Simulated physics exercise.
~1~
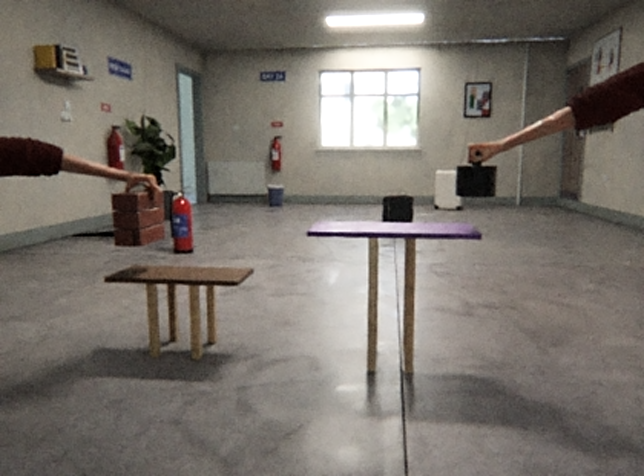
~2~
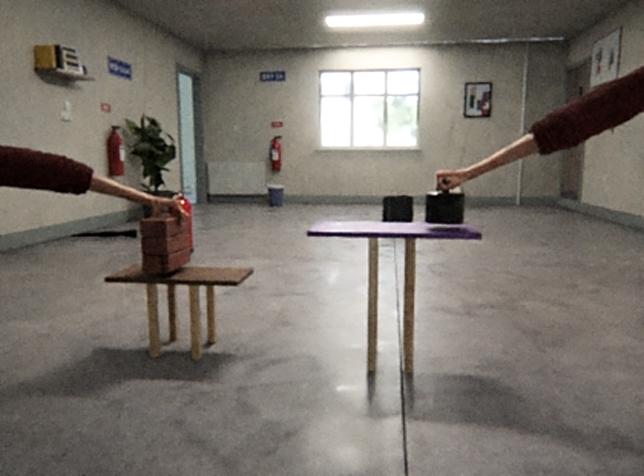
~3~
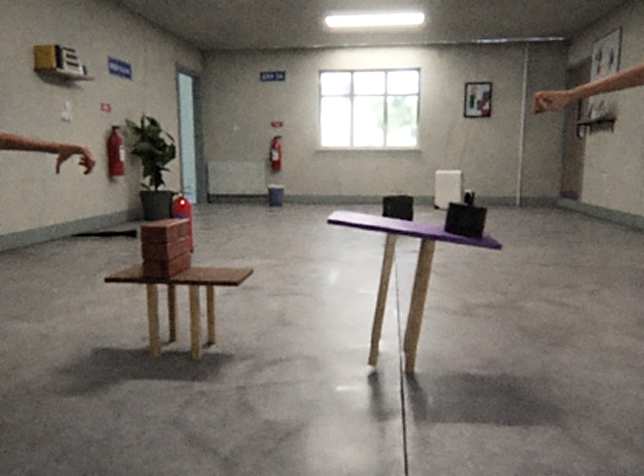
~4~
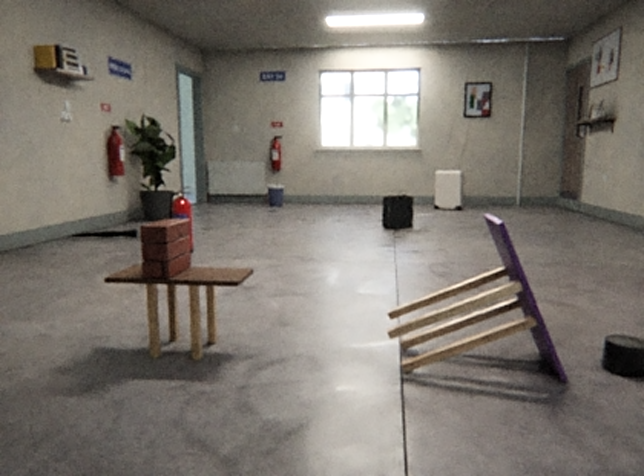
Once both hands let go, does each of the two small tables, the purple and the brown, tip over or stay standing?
The purple table tips over to the right and ends up on its side on the floor. The brown table stays standing with the bricks still on top.
